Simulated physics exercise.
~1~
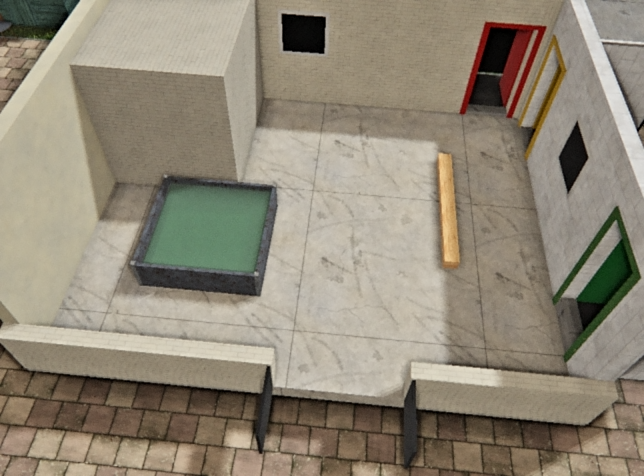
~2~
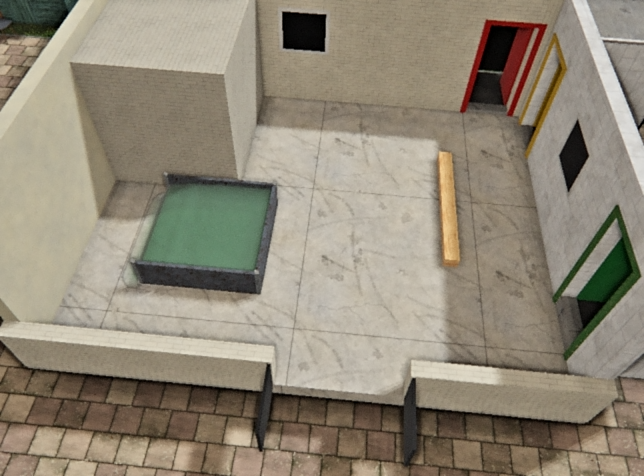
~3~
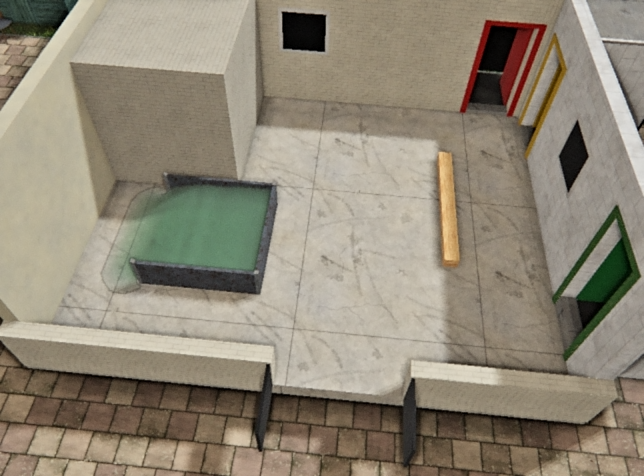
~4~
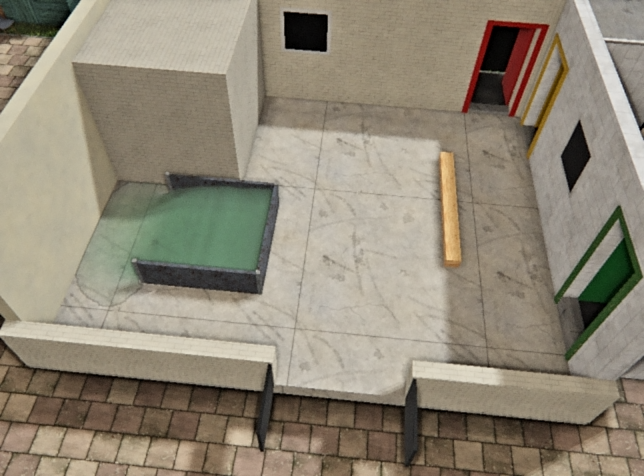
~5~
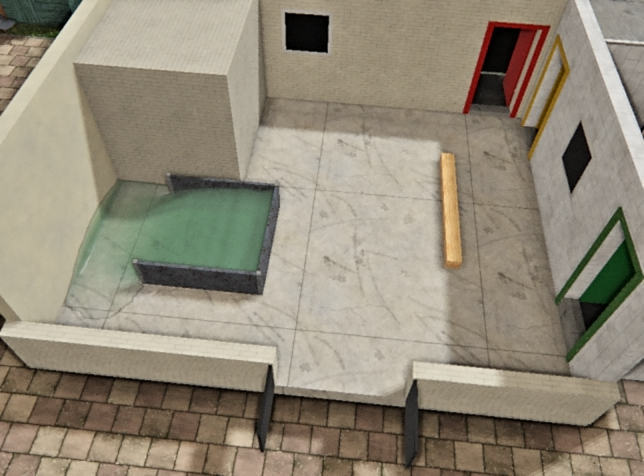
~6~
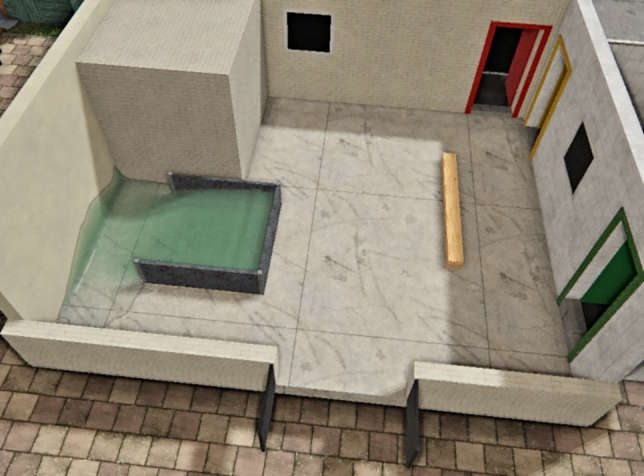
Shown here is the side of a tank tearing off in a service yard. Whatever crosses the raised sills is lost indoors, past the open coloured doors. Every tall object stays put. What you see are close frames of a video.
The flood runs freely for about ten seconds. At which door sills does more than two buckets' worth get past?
The green door passes two buckets or less; the red door passes two buckets or less; the yellow door passes two buckets or less.
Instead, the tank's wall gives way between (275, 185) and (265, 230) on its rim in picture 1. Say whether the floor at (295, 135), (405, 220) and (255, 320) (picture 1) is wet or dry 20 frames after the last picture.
Sequence of results: Missed by the flood, reached by the flood, missed by the flood.
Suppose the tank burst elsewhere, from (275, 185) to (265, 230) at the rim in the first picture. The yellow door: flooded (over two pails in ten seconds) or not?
Well, I'd say the yellow door gets more.
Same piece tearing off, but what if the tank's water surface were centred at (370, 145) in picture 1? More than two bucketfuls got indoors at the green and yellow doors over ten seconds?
In short: Green misses the threshold; yellow overshoots the limit.
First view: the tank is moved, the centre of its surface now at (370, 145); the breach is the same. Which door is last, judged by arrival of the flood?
The green-painted one.
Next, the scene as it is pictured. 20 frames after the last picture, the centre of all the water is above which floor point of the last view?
The spot I would choose is (179, 259).
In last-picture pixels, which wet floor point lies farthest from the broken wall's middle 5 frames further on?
Estimated pixel: (47, 344).
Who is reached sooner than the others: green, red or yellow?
Result: The one in green.
A moment on, water covers 10 % of the floor; the green door not reached, the red door not reached, the yellow door not reached.
Next, water covers 15 % of the floor; the green door not reached, the red door not reached, the yellow door not reached.
Then, water covers 35 % of the floor; the green door not reached, the red door not reached, the yellow door not reached.
Later, water covers 55 % of the floor; the green door wet at the sill, nothing in, the red door not reached, the yellow door not reached.
In the end, water covers 75 % of the floor; the green door wet at the sill, nothing in, the red door wet at the sill, nothing in, the yellow door wet at the sill, nothing in.
